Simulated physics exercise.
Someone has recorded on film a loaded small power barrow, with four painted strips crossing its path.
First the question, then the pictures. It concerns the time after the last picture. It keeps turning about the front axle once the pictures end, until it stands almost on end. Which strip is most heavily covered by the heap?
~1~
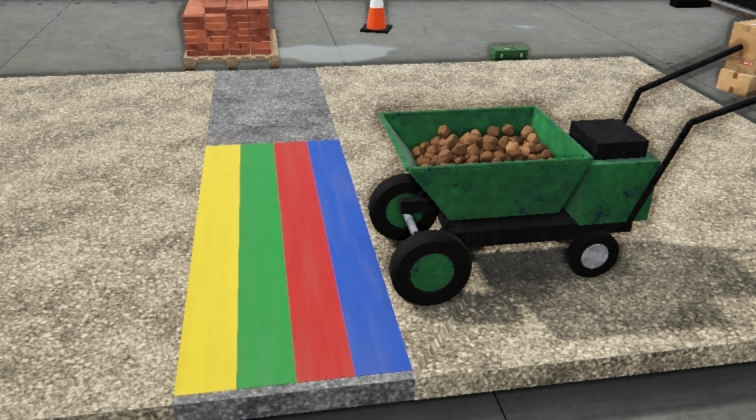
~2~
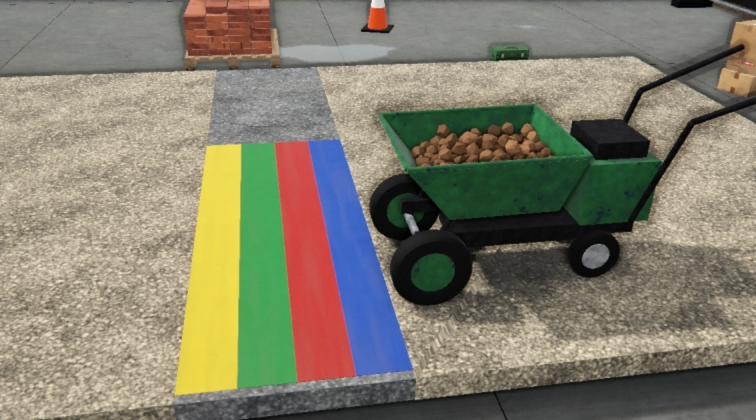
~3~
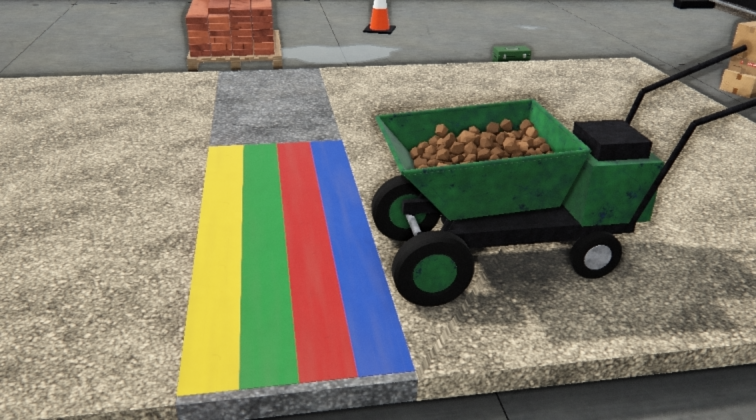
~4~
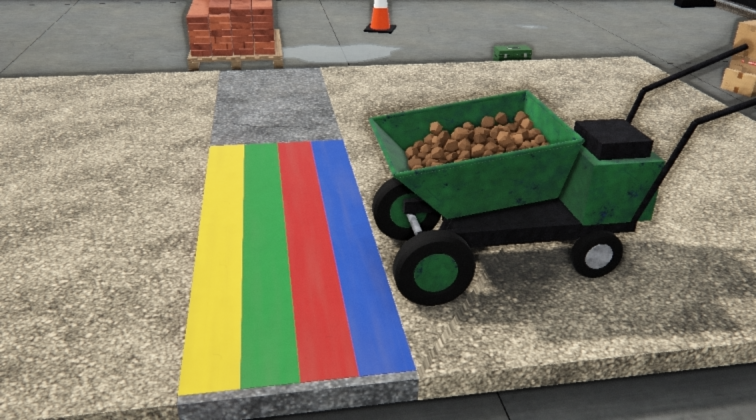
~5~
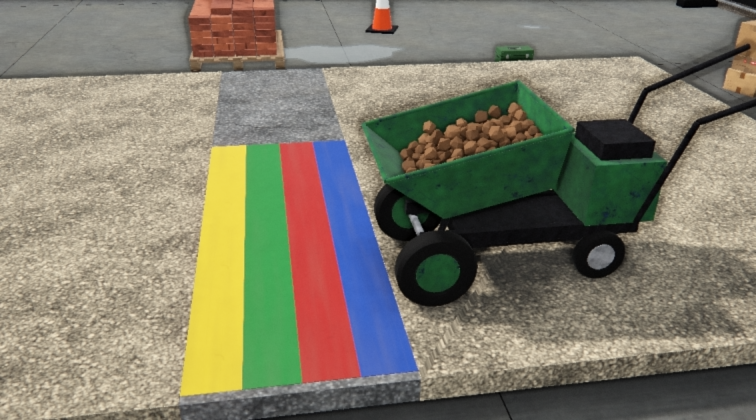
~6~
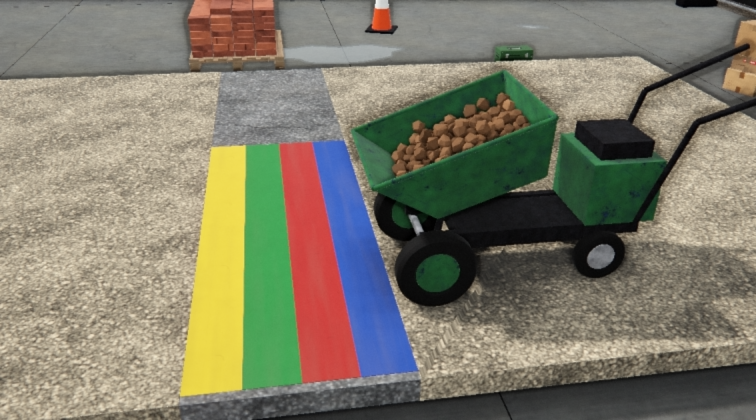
The green strip.
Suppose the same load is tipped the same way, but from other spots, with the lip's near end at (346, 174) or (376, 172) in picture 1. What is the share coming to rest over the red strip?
I'd put it at around 0 percent the first time and 0 percent the second.
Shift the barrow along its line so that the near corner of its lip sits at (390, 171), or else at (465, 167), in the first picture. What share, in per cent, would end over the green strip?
Roughly 40 per cent at the first spot and 20 per cent at the second.
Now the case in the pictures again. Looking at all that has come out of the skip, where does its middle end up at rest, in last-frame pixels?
I'd place the middle at about (268, 273).
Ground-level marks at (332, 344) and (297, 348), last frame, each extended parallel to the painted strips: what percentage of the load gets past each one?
In order: Near 90 %, then 70 %.
Just after the last frame, skip tipped steeply; every one in the skip.
A moment on, skip tipped right over; roughly two thirds in the skip; about a tenth over the red strip; roughly a quarter over the green strip; just a few over the yellow strip.
Further on, skip tipped right over; about a tenth in the skip; roughly a quarter over the red strip; roughly half over the green strip; roughly a quarter over the yellow strip; about a tenth off the paint.
When it is over, skip tipped right over; about a tenth in the skip; not one over the blue strip; roughly a quarter over the red strip; roughly half over the green strip; roughly a quarter over the yellow strip; about a tenth off the paint.
